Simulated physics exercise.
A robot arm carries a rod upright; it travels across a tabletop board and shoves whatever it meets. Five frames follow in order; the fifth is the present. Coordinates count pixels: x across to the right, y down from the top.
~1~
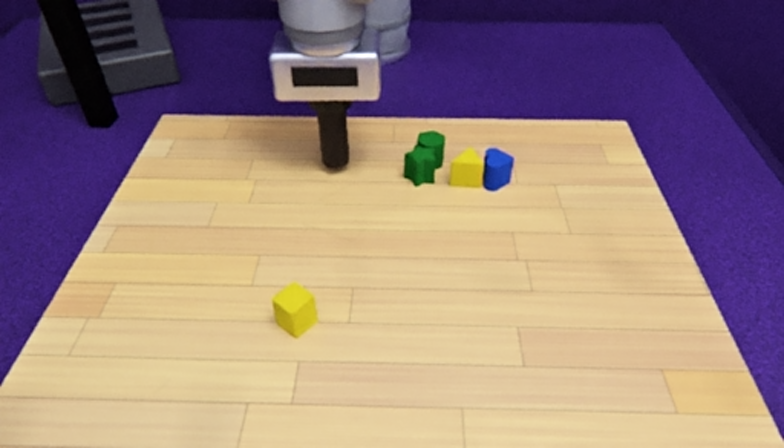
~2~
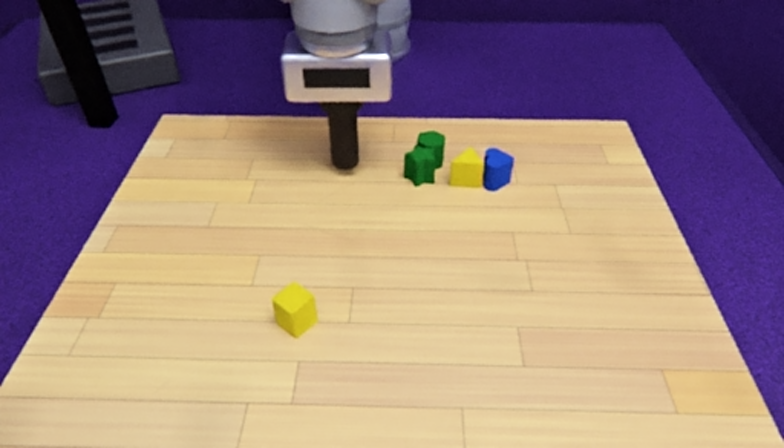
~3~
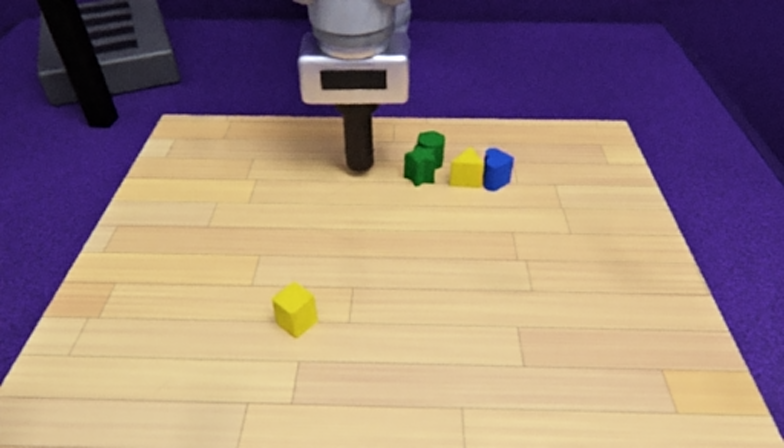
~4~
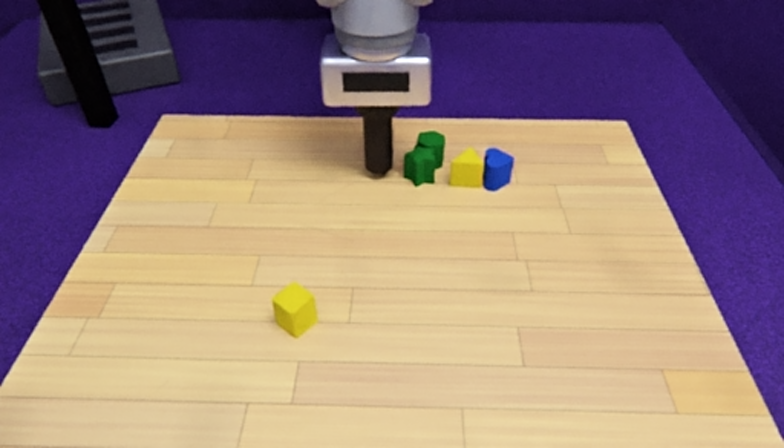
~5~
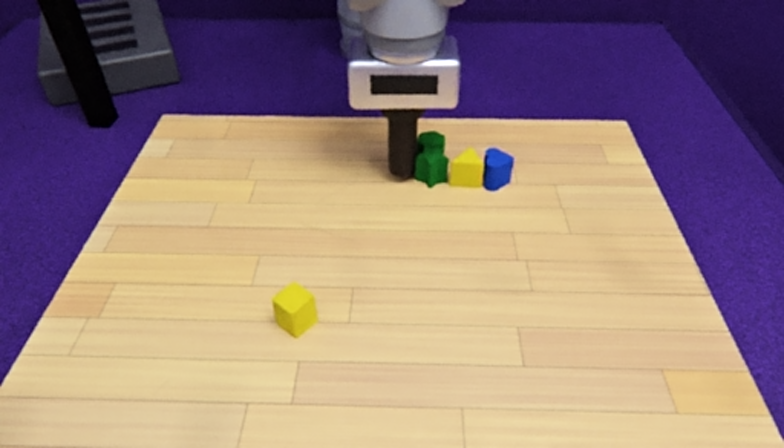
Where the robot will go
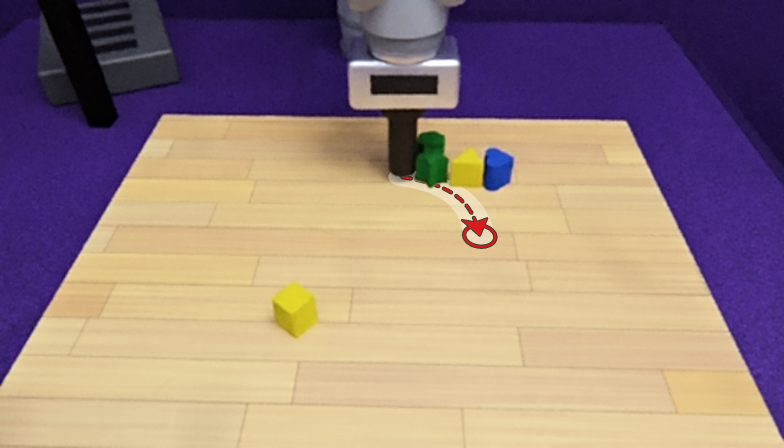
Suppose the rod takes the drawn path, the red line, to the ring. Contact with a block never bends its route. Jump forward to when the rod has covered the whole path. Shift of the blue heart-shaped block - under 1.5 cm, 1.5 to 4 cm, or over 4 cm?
Distance: Between 1.5 and 4 cm.
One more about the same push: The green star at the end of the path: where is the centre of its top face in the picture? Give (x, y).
For the centre of its top, I'd go with (485, 168).
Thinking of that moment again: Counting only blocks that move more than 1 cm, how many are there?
Count: Three or more.
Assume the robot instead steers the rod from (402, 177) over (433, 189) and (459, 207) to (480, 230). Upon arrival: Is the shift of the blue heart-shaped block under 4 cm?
That would be a yes.
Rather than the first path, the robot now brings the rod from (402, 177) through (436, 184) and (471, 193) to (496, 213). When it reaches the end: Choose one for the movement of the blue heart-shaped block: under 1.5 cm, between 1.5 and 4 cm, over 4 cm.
Long: Over 4 cm.
The drawn path runs from (402, 177) over (440, 187) and (468, 207) to (480, 236).
The first path, step by step. One third of the way, rod at (441, 179); green star at (467, 159), turned 35° anticlockwise; yellow triangular piece at (495, 159); blue heart-shaped block at (516, 157), turned 20° anticlockwise.
Two thirds of the way, rod at (469, 200); green star at (485, 168), turned 70° anticlockwise; yellow triangular piece at (511, 161), turned 20° anticlockwise; blue heart-shaped block at (528, 154), turned 40° anticlockwise.
At the end, rod at (481, 228); green hexagonal block not moved; green star at (485, 168), turned 70° anticlockwise; yellow triangular piece at (511, 161), turned 20° anticlockwise; blue heart-shaped block at (528, 154), turned 40° anticlockwise.
